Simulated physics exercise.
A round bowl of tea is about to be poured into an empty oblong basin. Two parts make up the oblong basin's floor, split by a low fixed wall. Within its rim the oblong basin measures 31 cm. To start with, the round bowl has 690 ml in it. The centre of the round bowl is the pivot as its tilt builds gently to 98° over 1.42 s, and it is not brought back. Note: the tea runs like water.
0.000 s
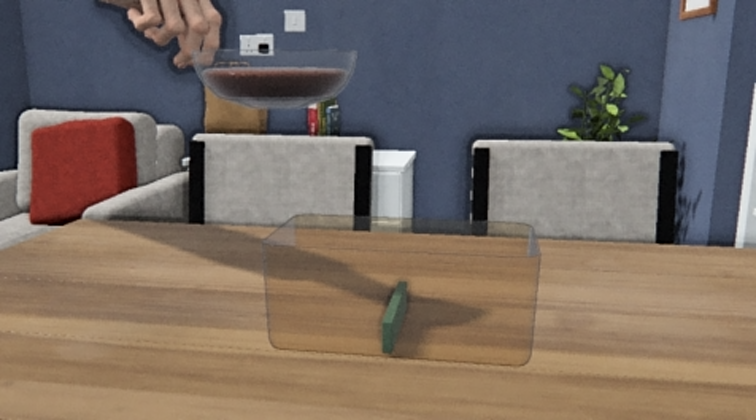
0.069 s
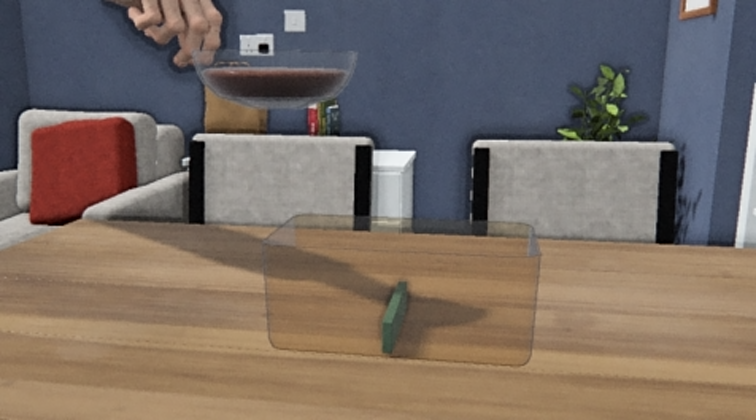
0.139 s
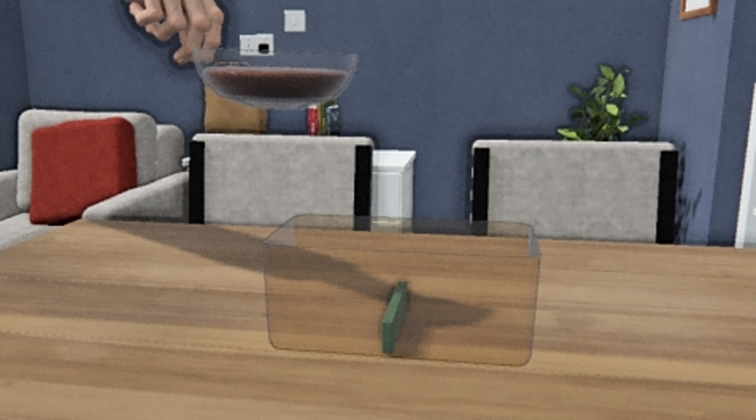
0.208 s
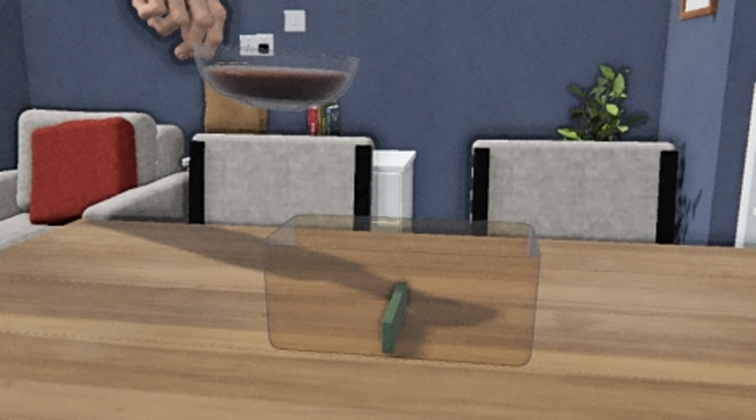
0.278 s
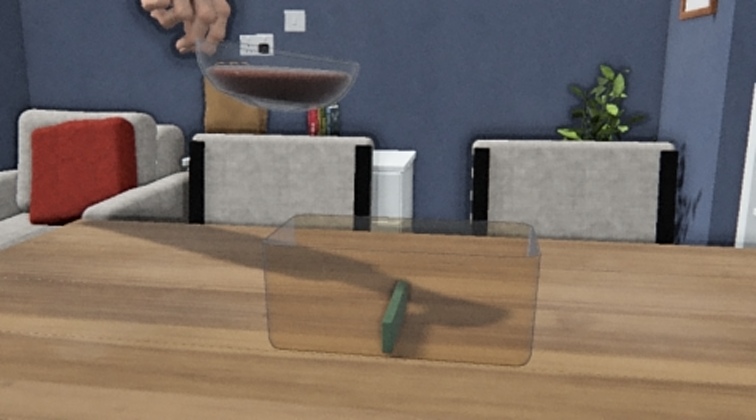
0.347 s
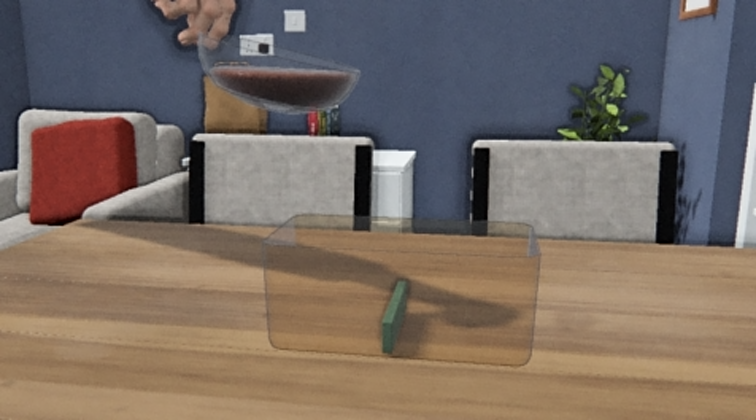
At the start, a hand at the upper left holds a clear round bowl of dark red liquid level above a wooden table, where a clear oblong basin stands around a small green divider. The bowl then tilts gently, its right side dipping slightly, while the basin stays still and empty.
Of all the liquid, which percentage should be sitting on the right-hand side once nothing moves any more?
Around 67 per cent should be sitting there.
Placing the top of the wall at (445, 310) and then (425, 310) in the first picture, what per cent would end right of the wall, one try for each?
Result: 15 per cent, then 35 per cent.
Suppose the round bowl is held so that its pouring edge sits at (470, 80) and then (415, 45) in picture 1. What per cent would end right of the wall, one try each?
First 75, then 95 per cent.
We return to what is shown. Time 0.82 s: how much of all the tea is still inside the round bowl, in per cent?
Roughly 36 per cent.
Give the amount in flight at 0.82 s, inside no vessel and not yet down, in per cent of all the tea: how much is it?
It comes to about 38 percent.
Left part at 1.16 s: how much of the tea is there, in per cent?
Roughly 26 per cent.
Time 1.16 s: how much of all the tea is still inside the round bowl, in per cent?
Close to 2 percent of the whole amount.
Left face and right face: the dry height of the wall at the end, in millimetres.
Near 28 mm for the left and near 18 mm for the right.
After 0.82 s the tilt is 61° and 36 per cent is still to pour, 3 is left of the wall and 23 right of it.
After 1.16 s the tilt is 90° and 2 per cent is still to pour, 25 is left of the wall and 67 right of it.
After 1.53 s the tilt is 98° and 0 per cent is still to pour, 32 is left of the wall and 67 right of it.
After 1.92 s the tilt is 98° and 0 per cent is still to pour, 32 is left of the wall and 67 right of it.
In the end 32 per cent lies left of the wall, 67 right of it and 1 outside.
